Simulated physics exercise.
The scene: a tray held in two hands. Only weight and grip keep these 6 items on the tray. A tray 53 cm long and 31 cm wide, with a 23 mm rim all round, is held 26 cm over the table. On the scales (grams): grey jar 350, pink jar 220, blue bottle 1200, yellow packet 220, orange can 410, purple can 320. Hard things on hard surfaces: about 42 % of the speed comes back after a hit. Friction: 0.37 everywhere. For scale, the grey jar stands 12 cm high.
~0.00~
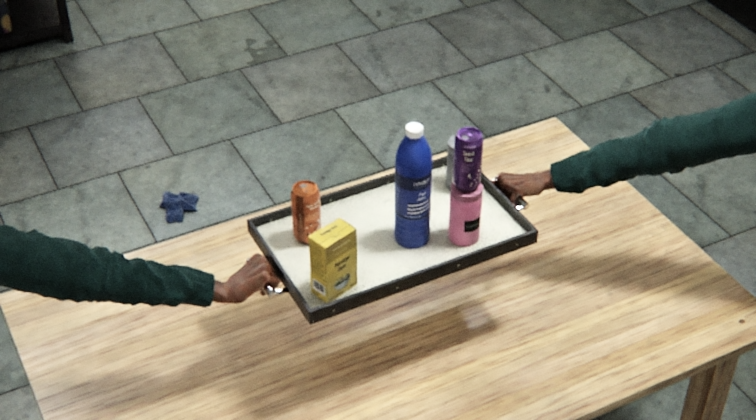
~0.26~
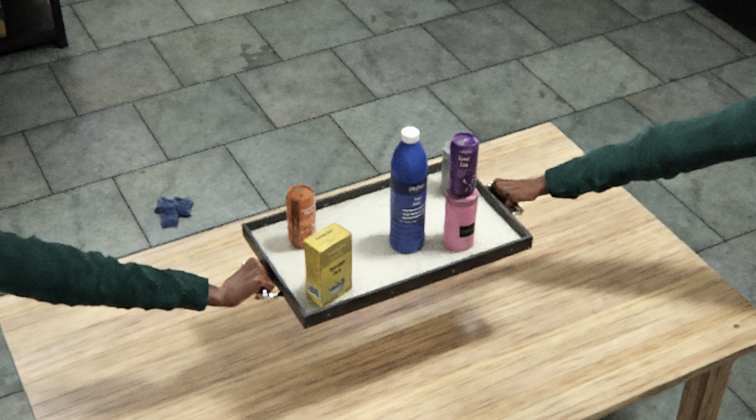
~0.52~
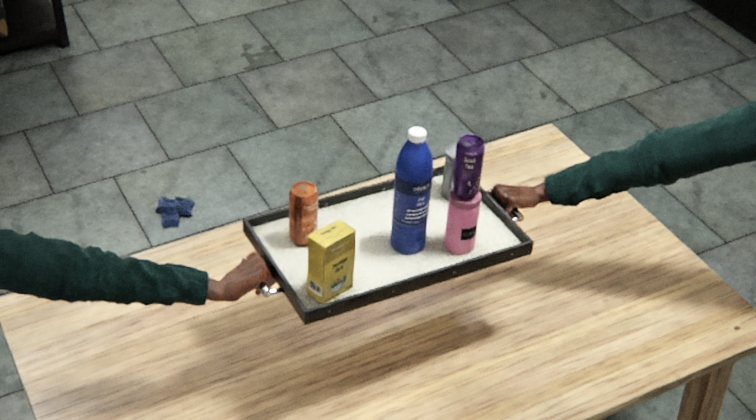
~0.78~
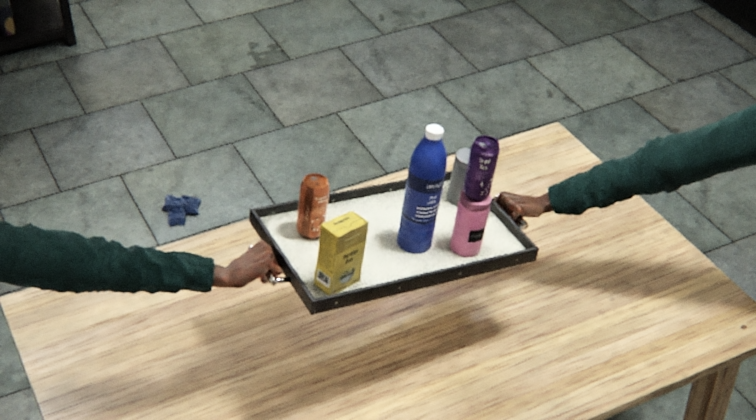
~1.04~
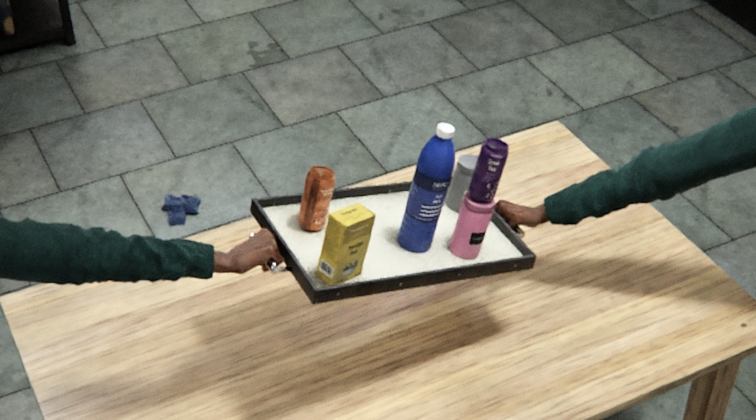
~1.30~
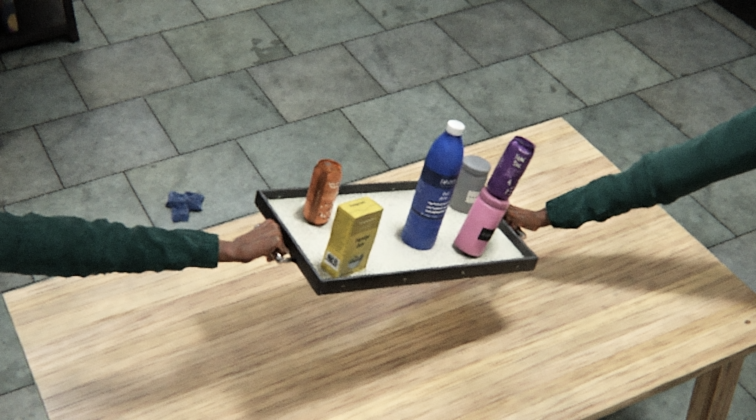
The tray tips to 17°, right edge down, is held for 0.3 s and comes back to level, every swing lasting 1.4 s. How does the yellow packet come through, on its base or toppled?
The yellow packet stays upright.
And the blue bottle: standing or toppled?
The blue bottle tips over.
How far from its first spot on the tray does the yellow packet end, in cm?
Some 1 cm.
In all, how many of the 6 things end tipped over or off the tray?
3 of them.
After 1.70 s, tilt 17°, right edge down; purple can now off the tray; pink jar on its side; blue bottle tipped 9° from how it sat.
After 2.30 s, tilt 13°, right edge down; pink jar and blue bottle now off the tray.
After 3.00 s, tray level.
By the end (3.6 s), off the tray and tipped over, pink jar, blue bottle and purple can; the other 3 in place, give or take 5 cm. Seen from the same camera at the end, yellow packet near (342, 260).
